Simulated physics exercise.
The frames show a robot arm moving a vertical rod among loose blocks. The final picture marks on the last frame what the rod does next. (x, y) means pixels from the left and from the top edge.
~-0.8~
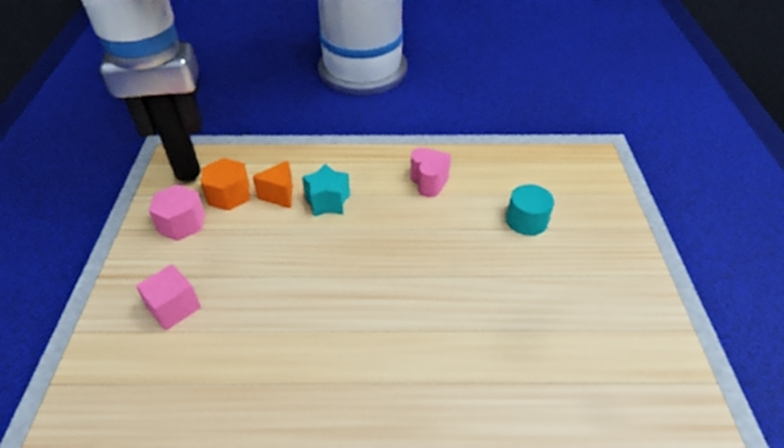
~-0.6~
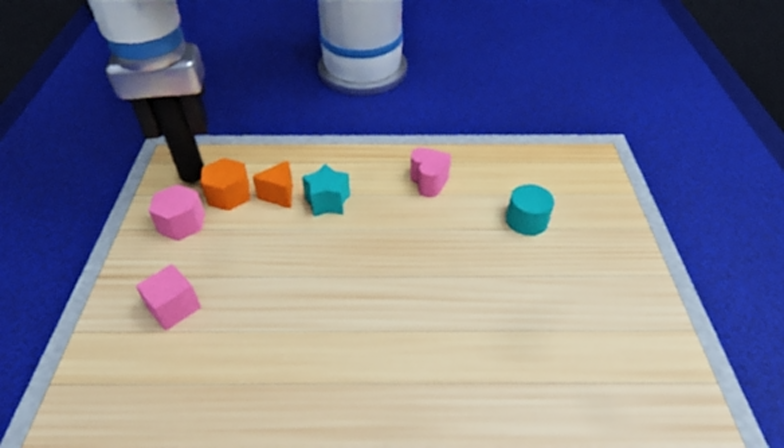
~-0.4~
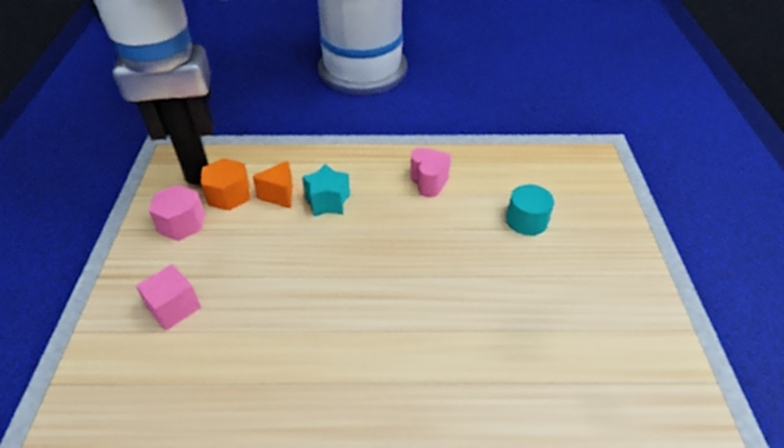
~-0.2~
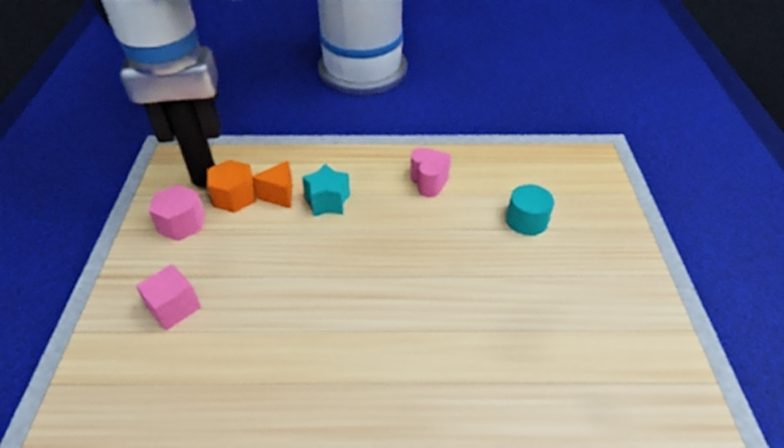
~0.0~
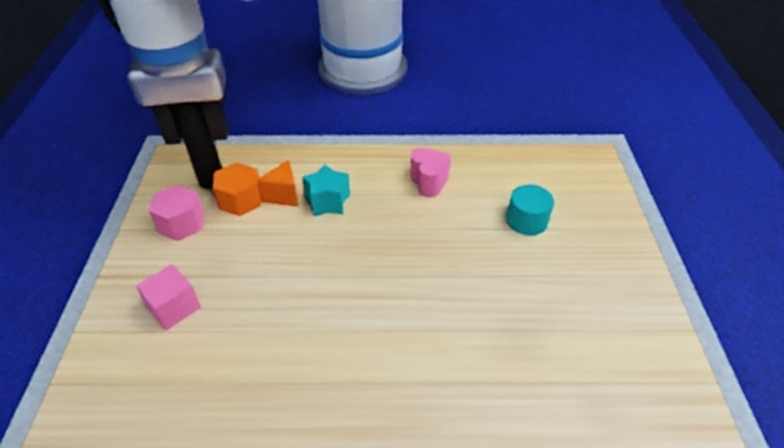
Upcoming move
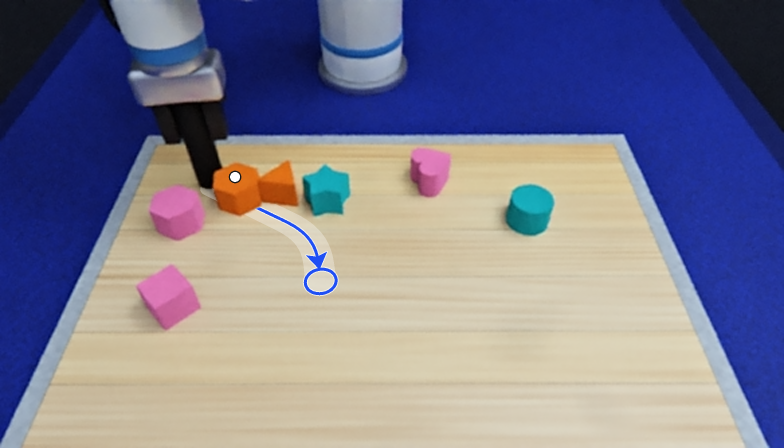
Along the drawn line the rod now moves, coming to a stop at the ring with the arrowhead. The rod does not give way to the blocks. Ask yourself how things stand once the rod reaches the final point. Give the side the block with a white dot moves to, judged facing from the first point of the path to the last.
It moves right.
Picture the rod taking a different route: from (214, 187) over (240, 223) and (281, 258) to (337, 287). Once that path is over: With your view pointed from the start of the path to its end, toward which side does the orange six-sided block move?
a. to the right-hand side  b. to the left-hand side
b (to the left-hand side)
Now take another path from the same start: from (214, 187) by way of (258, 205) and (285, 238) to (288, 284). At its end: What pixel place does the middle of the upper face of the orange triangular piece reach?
Its top face will be centred at roughly (295, 182).
Path on the board, from (214, 187) by way of (259, 209) and (305, 234) to (321, 281); the dot is on the orange six-sided block.
What follows on the original path. One third of the way, rod at (257, 202); orange six-sided block at (275, 207), turned 30° clockwise; orange triangular piece at (294, 182), turned 80° anticlockwise; turquoise star at (332, 177), turned 20° clockwise.
Two thirds of the way, rod at (304, 228); orange six-sided block at (300, 240), turned 85° clockwise; orange triangular piece at (297, 182), turned 95° anticlockwise; turquoise star at (332, 177), turned 20° clockwise.
At the end, rod at (320, 275); pink six-sided block in place; orange six-sided block at (293, 289), turned 140° clockwise; orange triangular piece at (297, 182), turned 95° anticlockwise; turquoise star at (332, 177), turned 20° clockwise.
